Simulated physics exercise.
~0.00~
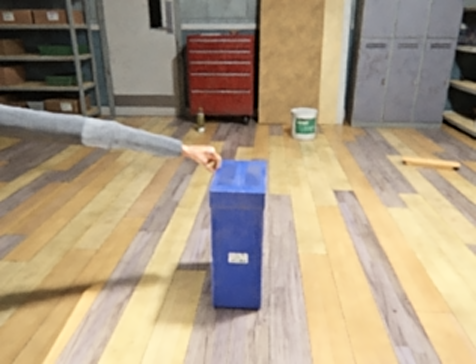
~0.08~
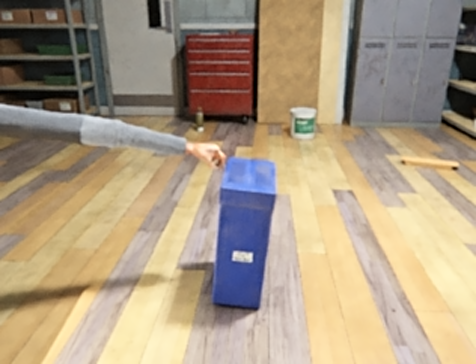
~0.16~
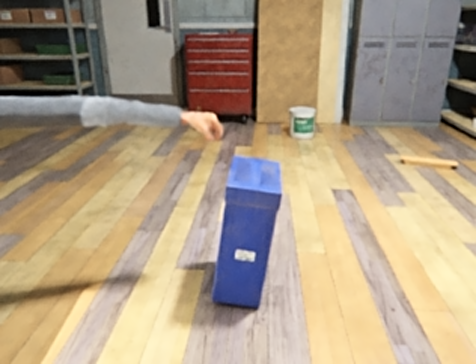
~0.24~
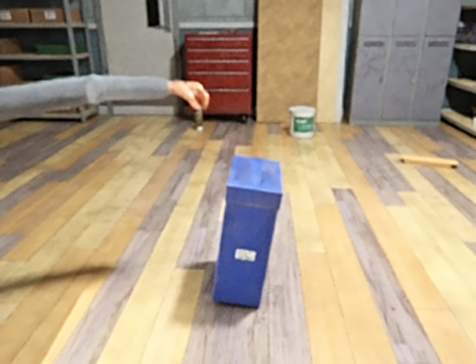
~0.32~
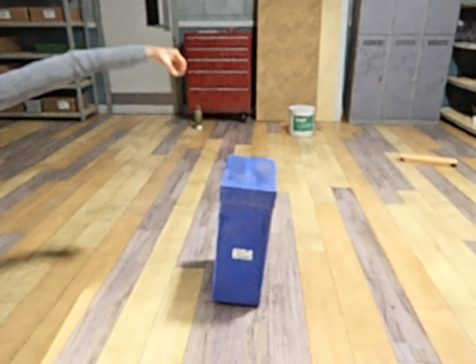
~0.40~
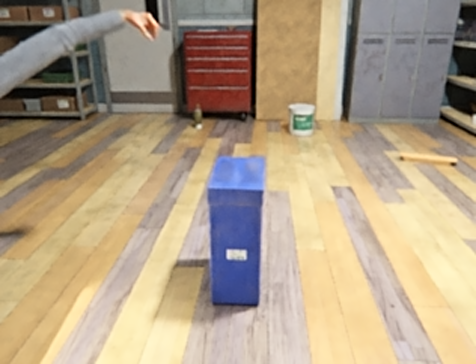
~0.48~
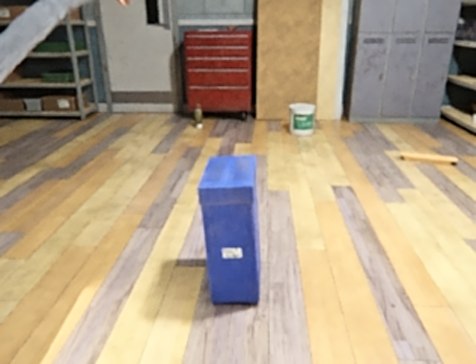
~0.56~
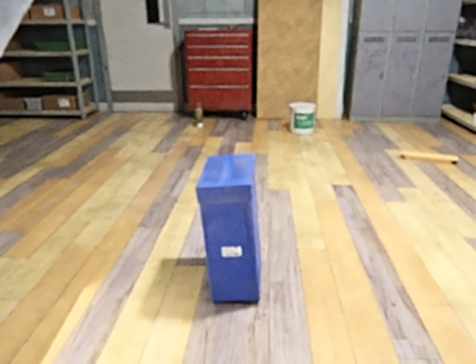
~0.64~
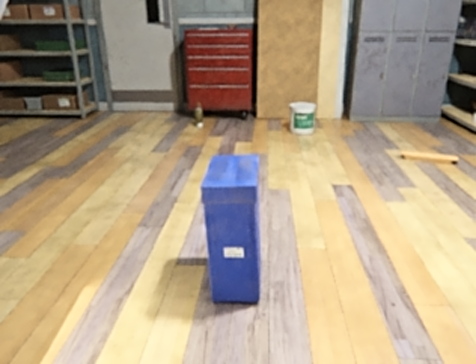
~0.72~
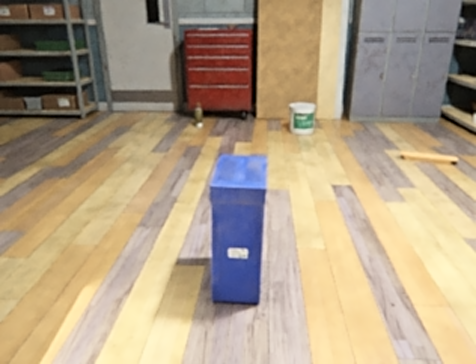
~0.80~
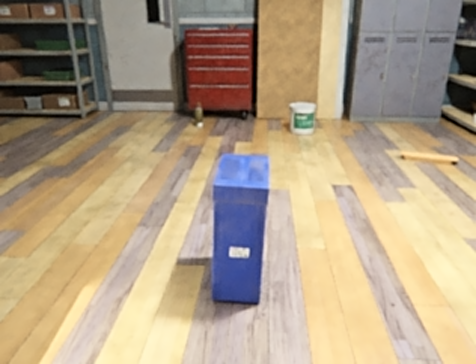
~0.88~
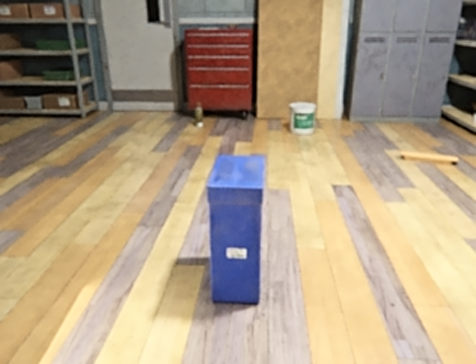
We see a hand tip a tall blue tote to the right on a wooden workshop floor, then let go and withdraw to the left. The tote rocks back, wobbles slightly from side to side, and ends standing upright on its base.
